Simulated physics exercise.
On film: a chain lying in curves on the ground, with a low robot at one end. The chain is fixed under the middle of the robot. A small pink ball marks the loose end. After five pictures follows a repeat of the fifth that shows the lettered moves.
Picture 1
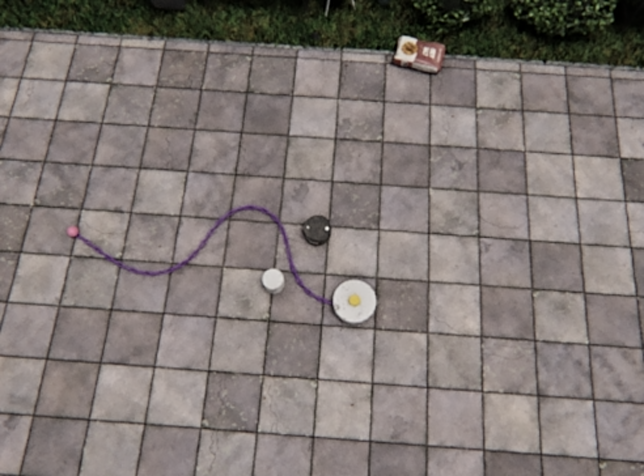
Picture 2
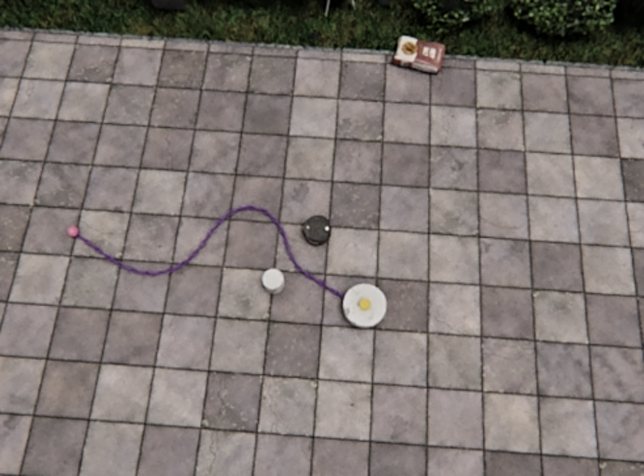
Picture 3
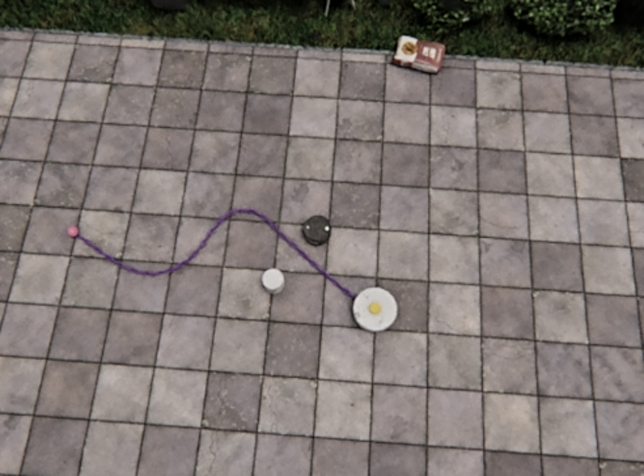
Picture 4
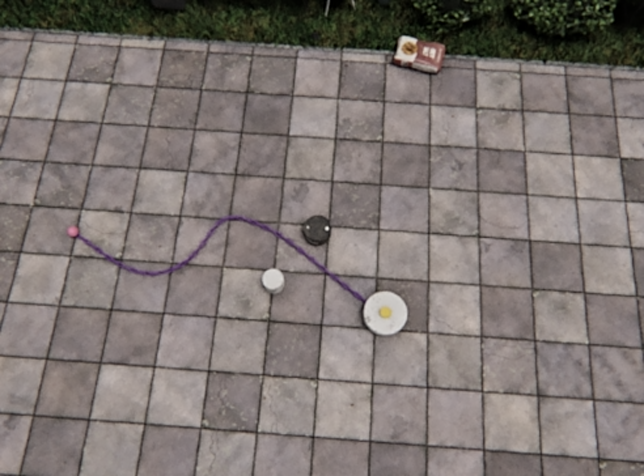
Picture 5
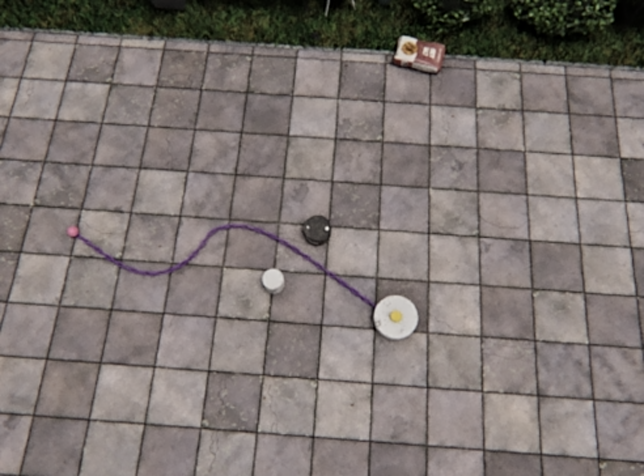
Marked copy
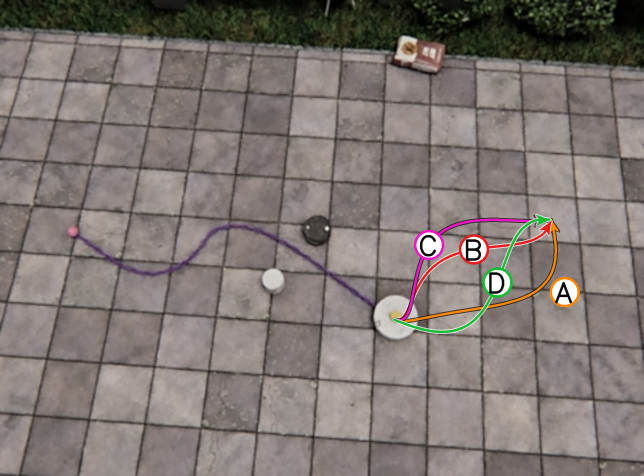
A round white robot creeping right and slightly down across paving tiles, drawing out the curves of a purple chain behind it.
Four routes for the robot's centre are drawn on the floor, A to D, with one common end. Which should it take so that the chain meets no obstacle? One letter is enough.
Route B.
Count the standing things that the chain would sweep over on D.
In all, one.
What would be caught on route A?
The white pot.
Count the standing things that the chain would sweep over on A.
One.
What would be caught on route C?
The black tub.
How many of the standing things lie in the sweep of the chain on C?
In all, one.
On the marked copy, A from (394, 320) via (507, 303) to (551, 220); B from (394, 320) via (460, 253) to (551, 221); C from (394, 320) via (442, 232) to (548, 220); D from (394, 320) via (492, 296) to (549, 220).
Following B. Soon after the start, robot (440, 260), middle of the chain (246, 252), free end (73, 232).
Later, robot (514, 242), middle of the chain (320, 255), free end (131, 250).
In the end, robot (554, 217), middle of the chain (366, 251), free end (178, 252); nothing has been touched.
As for the rest, A meets the white pot; C meets the black tub; D meets the white pot.
